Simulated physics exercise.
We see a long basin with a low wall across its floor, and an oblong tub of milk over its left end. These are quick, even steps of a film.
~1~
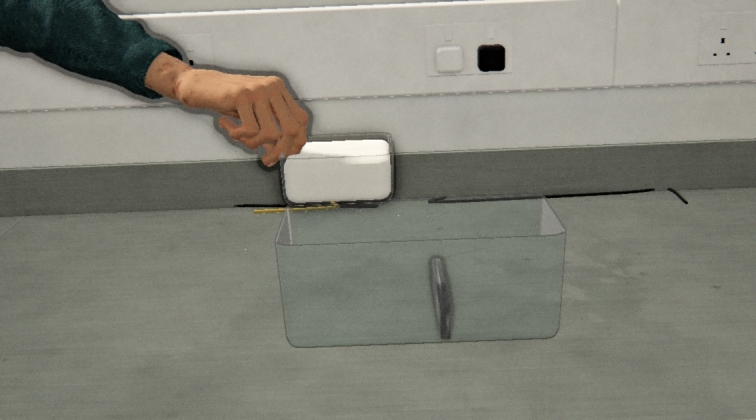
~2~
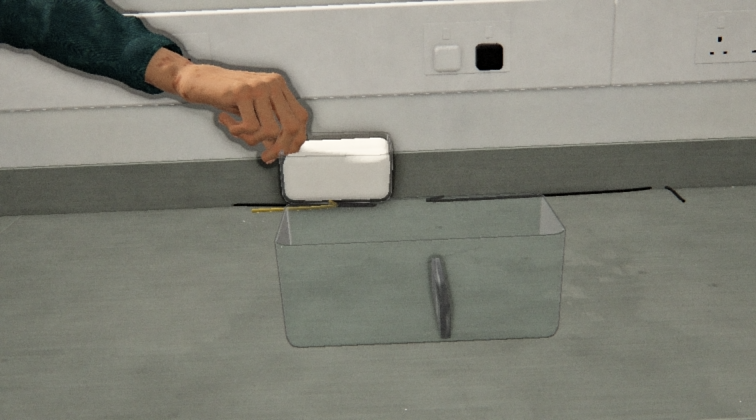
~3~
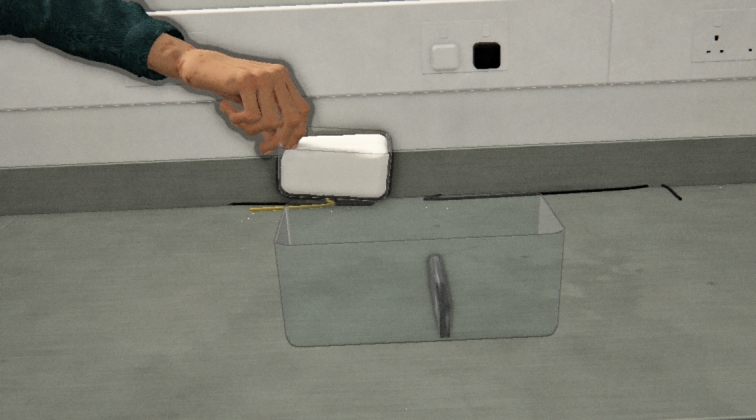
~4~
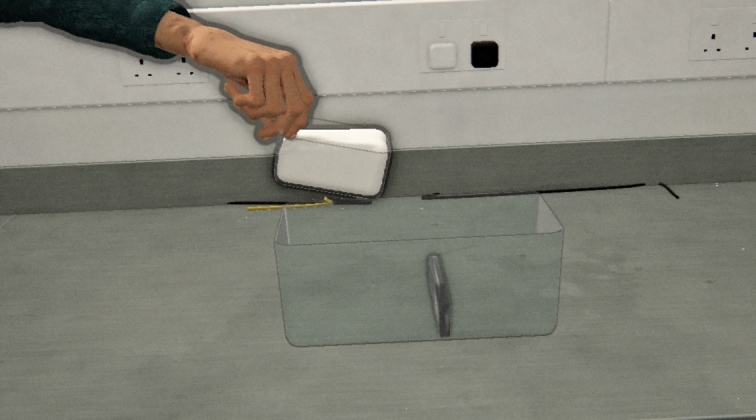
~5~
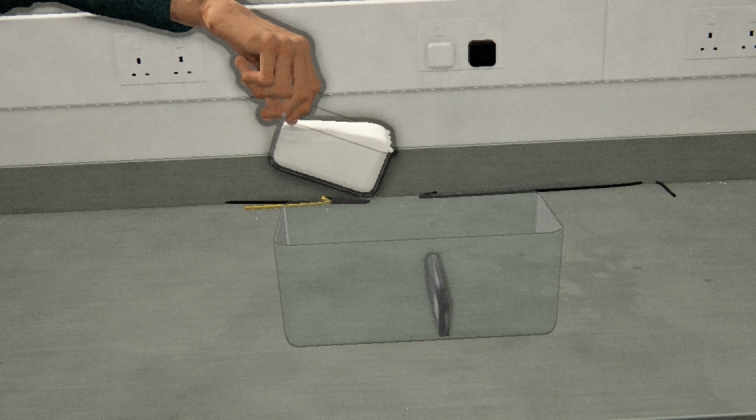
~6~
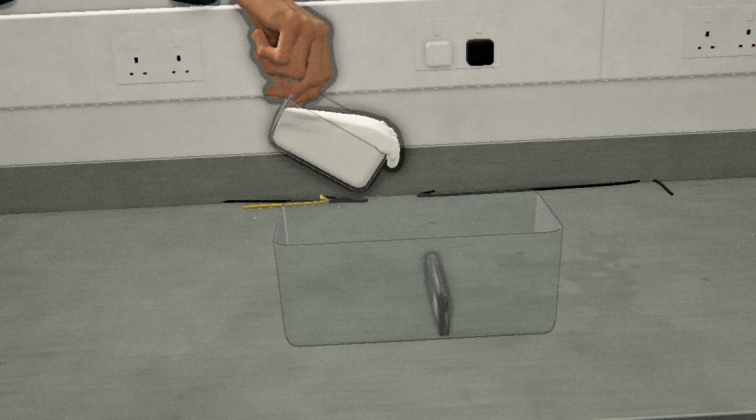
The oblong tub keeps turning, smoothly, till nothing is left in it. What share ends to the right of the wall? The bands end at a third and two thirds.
The share right of the wall is above two thirds.
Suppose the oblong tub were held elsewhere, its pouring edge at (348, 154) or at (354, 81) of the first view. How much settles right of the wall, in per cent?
About 50 and 70 per cent.
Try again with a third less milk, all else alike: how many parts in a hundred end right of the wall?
It comes to 85 per cent or so.
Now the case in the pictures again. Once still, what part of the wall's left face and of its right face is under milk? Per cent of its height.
Left about 10, right about 60.
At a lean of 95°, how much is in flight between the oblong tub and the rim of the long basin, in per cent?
It comes to 50 per cent or so.
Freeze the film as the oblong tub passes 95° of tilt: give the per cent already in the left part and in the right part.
Some 5 per cent left and 30 right.
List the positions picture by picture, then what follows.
In the first frame, tilt 0°; pouring edge (391, 145); surface from (288, 154) to (389, 150); the long basin's rim runs from (281, 225) to (554, 214); the wall's top is at (441, 282).
In the second frame, tilt 1°; pouring edge (390, 144); surface from (287, 152) to (389, 148).
In the third frame, tilt 6°; pouring edge (389, 144); surface from (285, 148) to (387, 144).
In the fourth frame, tilt 13°; pouring edge (388, 144); surface from (282, 142) to (387, 139).
In the fifth frame, tilt 22°; pouring edge (387, 144); surface from (280, 131) to (386, 136); 4 per cent is over the edge.
In the sixth frame, tilt 33°; pouring edge (386, 144); surface from (277, 118) to (376, 131); 8 per cent is over the edge.
A moment on, the oblong tub is tipped on its side and 15 per cent is still to pour, 3 is left of the wall and 31 right of it.
Next, the oblong tub is tipped right over and 1 per cent is still to pour, 9 is left of the wall and 83 right of it.
Then the oblong tub is tipped right over and 0 per cent is still to pour, 19 is left of the wall and 79 right of it.
Later the oblong tub is tipped right over and 0 per cent is still to pour, 19 is left of the wall and 79 right of it.
In the end 19 per cent lies left of the wall, 79 right of it and 2 outside.
